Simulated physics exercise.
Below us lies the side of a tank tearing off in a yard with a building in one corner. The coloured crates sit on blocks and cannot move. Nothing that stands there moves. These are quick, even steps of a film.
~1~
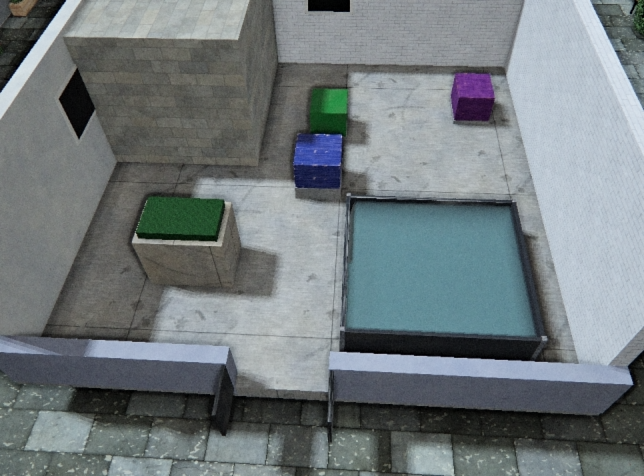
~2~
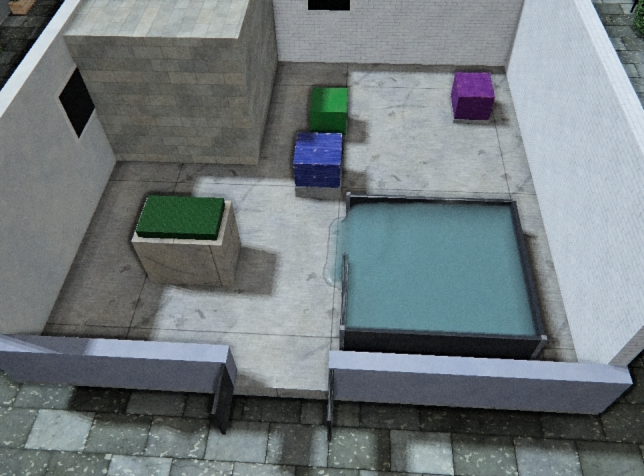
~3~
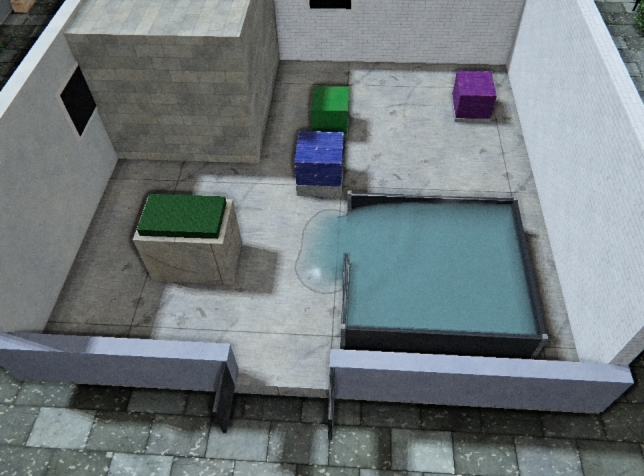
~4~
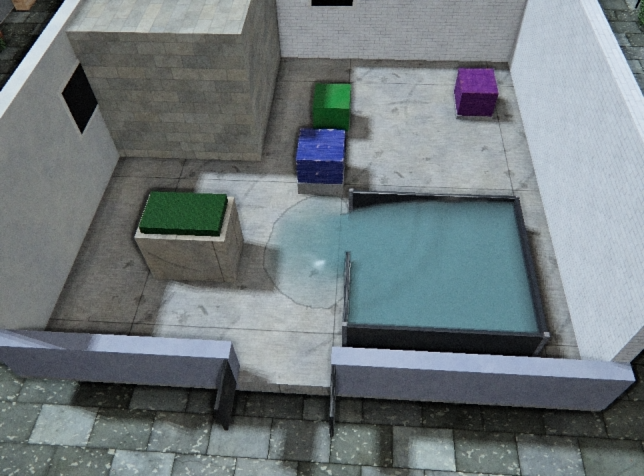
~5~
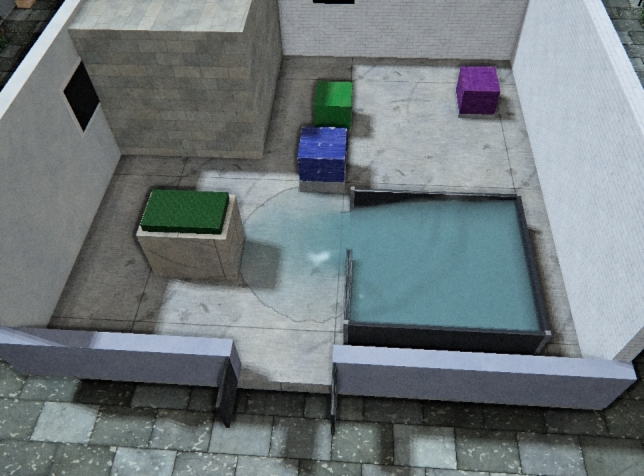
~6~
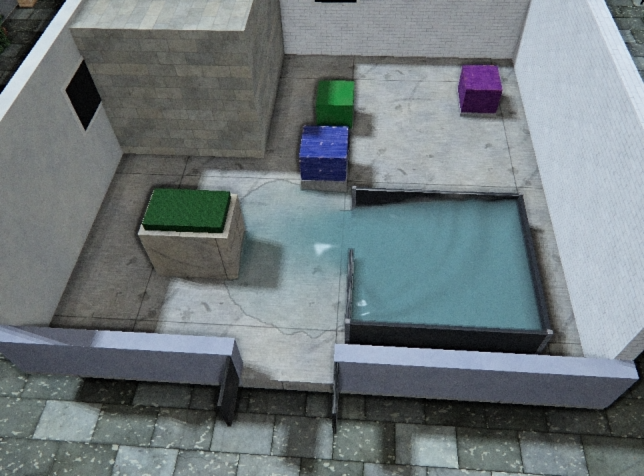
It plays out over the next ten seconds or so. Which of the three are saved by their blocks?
In the end: The purple crate escapes dry; the green crate escapes dry; the blue crate escapes dry.
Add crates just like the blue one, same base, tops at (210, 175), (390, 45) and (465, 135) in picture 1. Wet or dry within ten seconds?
In turn: Ends up wet, stays dry, is spared.
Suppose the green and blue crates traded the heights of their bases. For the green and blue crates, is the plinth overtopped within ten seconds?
In short: The green crate escapes it; the blue crate is wetted.
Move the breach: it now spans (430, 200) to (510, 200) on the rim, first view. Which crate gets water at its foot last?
It is the one in blue.
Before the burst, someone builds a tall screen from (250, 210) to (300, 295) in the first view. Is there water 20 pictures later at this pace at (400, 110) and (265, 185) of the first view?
In turn: Dry, covered.
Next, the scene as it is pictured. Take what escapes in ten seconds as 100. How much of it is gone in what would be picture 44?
Roughly 45 per cent.
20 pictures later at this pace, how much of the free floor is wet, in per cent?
Close to 40 %.
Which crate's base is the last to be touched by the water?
The purple-painted one.
A moment on, water covers 25 % of the floor; the purple crate not reached, the green crate not reached, the blue crate water round its plinth.
Next, water covers 35 % of the floor; the purple crate not reached, the green crate not reached, the blue crate water round its plinth.
Then, water covers 40 % of the floor; the purple crate not reached, the green crate not reached, the blue crate water round its plinth.
Later, water covers 50 % of the floor; the purple crate not reached, the green crate water round its plinth, the blue crate water round its plinth.
In the end, water covers 70 % of the floor; the purple crate stayed above the water, the green crate stayed above the water, the blue crate stayed above the water.
